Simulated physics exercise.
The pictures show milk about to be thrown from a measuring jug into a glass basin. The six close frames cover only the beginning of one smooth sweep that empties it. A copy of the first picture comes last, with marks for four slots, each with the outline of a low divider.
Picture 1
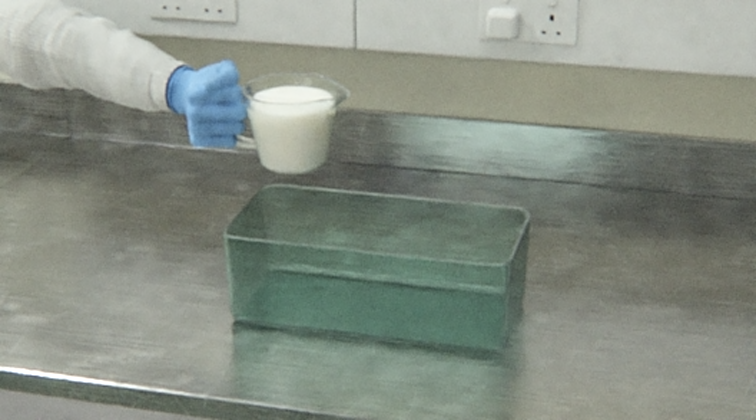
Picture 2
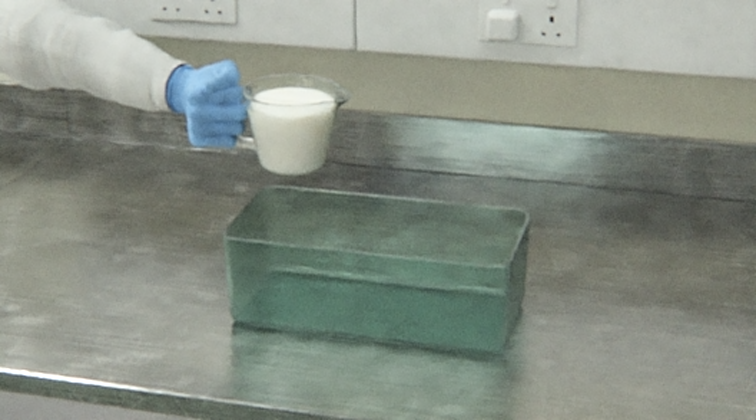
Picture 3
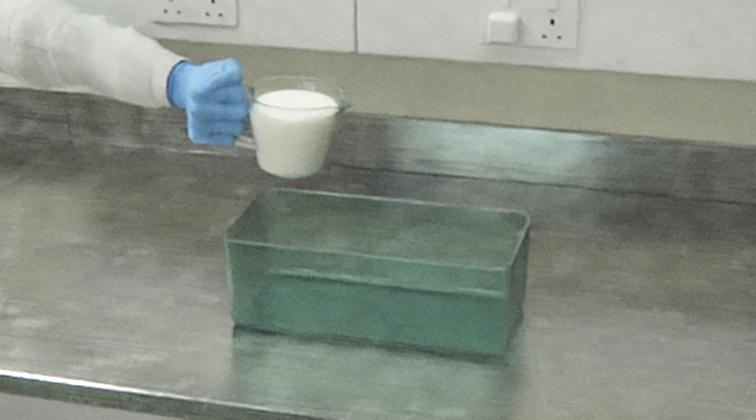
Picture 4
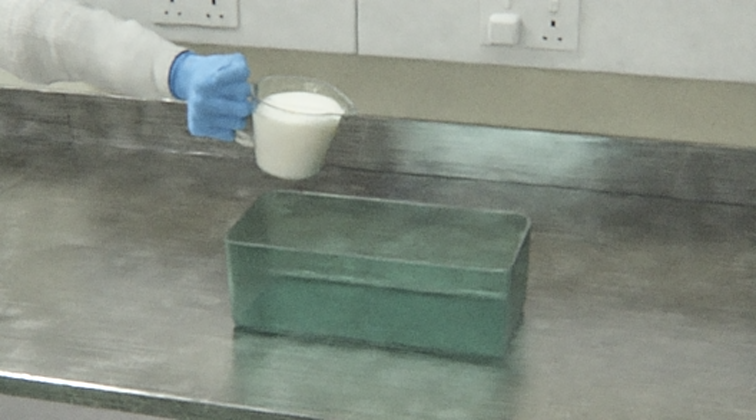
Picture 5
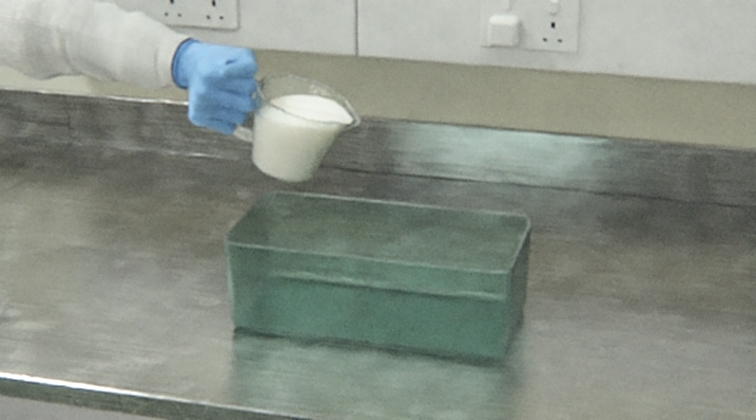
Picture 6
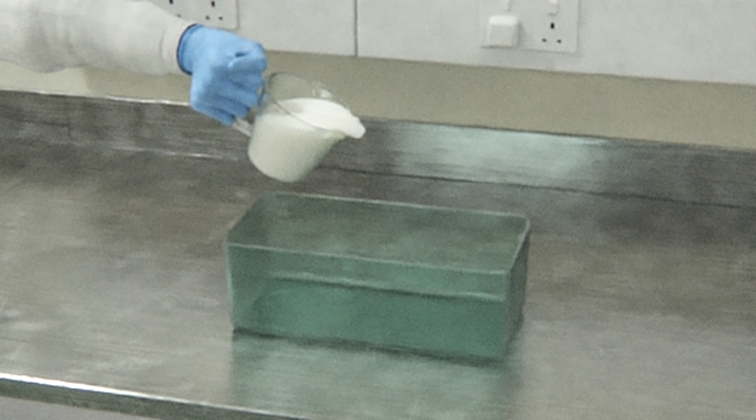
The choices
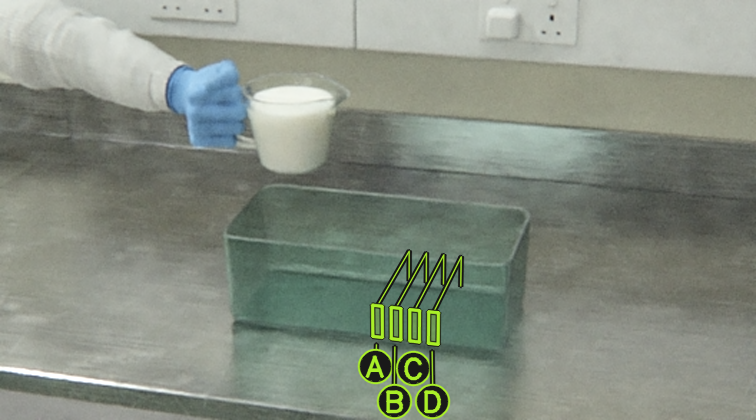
We see a blue-gloved hand holding a clear measuring jug of milk above a greenish glass basin on a metal counter. The hand lowers the jug slightly, then tilts it to the right until milk reaches the lip.
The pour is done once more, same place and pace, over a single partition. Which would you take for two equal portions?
Best: A.
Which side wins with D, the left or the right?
More ends on the left.
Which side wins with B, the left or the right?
The left one.
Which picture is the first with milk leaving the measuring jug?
Picture 6.
On the marked copy, A at (376, 344); B at (394, 346); C at (413, 348); D at (432, 351).
With A, about 50 % ends left of the wall and 49 % right of it.
With B, about 84 % ends left of the wall and 15 % right of it.
With C, about 93 % ends left of the wall and 5 % right of it.
With D, about 94 % ends left of the wall and 6 % right of it.
